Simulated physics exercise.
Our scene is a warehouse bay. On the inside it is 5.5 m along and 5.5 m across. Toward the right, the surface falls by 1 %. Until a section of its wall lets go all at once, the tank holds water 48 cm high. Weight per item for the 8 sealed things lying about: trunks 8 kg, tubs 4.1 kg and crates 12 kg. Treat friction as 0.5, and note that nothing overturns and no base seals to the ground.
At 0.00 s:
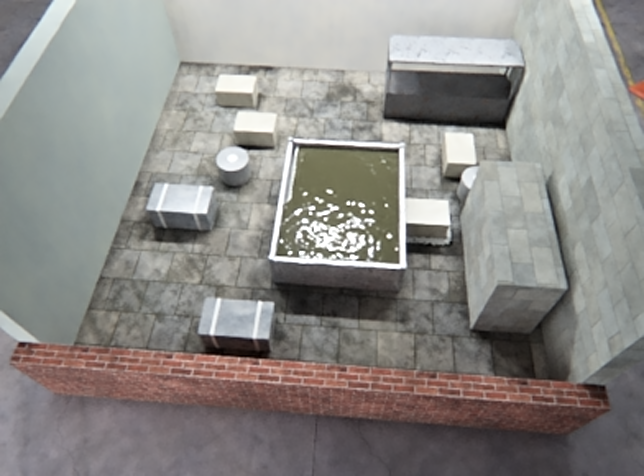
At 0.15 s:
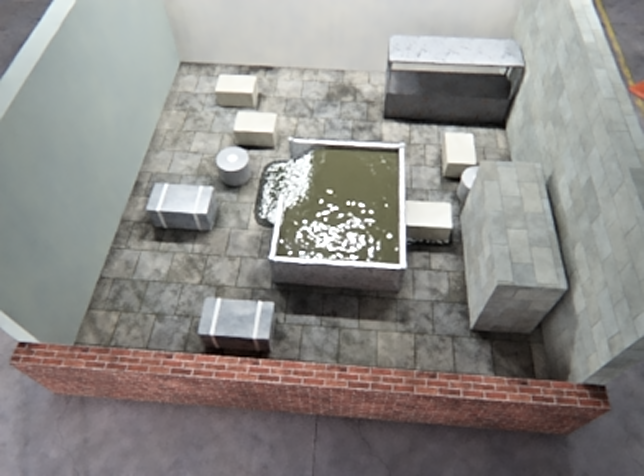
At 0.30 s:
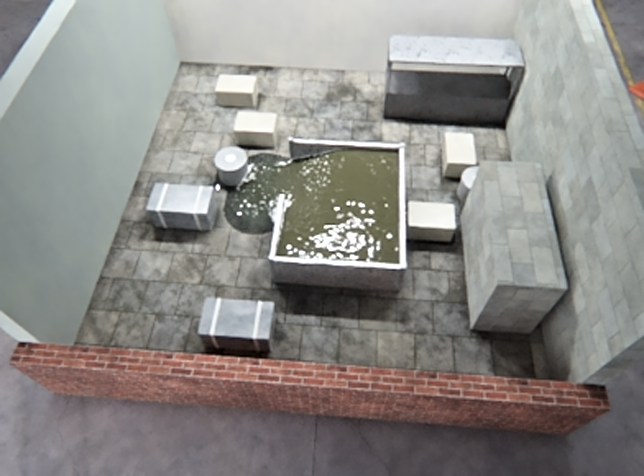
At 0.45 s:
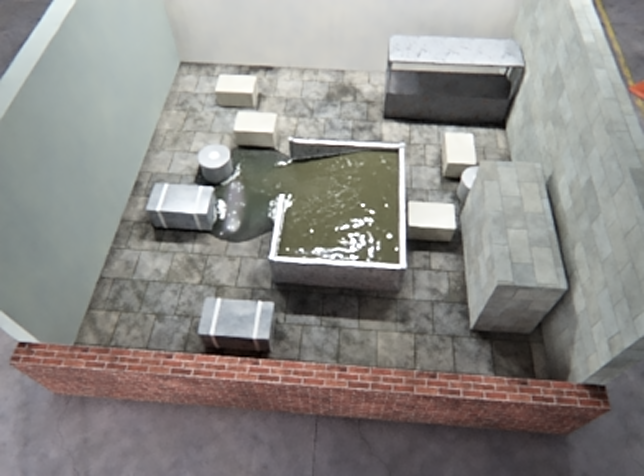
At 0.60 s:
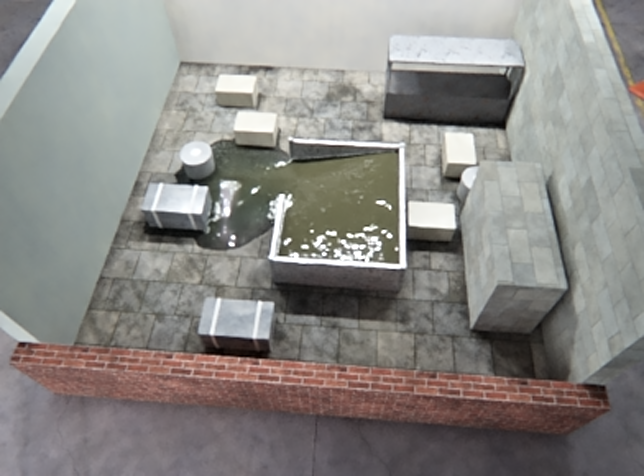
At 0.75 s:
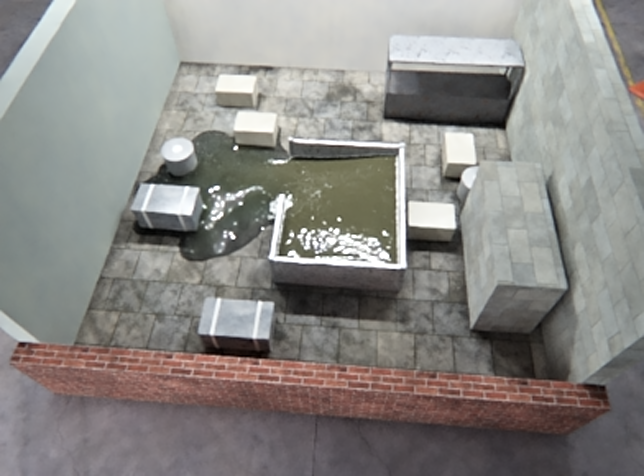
Murky water pours from the tank's left side and pushes a round tub and a trunk left.
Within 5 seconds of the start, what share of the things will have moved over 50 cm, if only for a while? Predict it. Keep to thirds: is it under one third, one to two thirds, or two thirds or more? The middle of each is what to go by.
Going to be the mid bracket.
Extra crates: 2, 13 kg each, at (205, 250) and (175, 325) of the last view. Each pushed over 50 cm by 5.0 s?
Within, then beyond.
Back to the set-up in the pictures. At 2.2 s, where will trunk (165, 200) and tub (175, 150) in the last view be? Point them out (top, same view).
Approx. (139, 246); approx. (169, 104).
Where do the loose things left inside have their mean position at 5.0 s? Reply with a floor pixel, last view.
Centred roughly on (349, 177).
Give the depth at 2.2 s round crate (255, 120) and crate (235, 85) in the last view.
Depth approx. 3 cm / 2 cm.
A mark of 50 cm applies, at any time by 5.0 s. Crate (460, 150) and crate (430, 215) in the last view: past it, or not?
Taking them one at a time, I'd say not as far, then not as far.
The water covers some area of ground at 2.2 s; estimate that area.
I'd put it close to 11.0 m2.
After 1.1 s 2 of 8 are over 50 cm from their spots; 1 afloat.
After 2.2 s 3 of 8 are over 50 cm from their spots; 1 afloat.
After 3.5 s 3 of 8 are over 50 cm from their spots; 2 afloat.
After 5.0 s 4 of 8 are over 50 cm from their spots, and 5 have been at some point; 3 afloat.
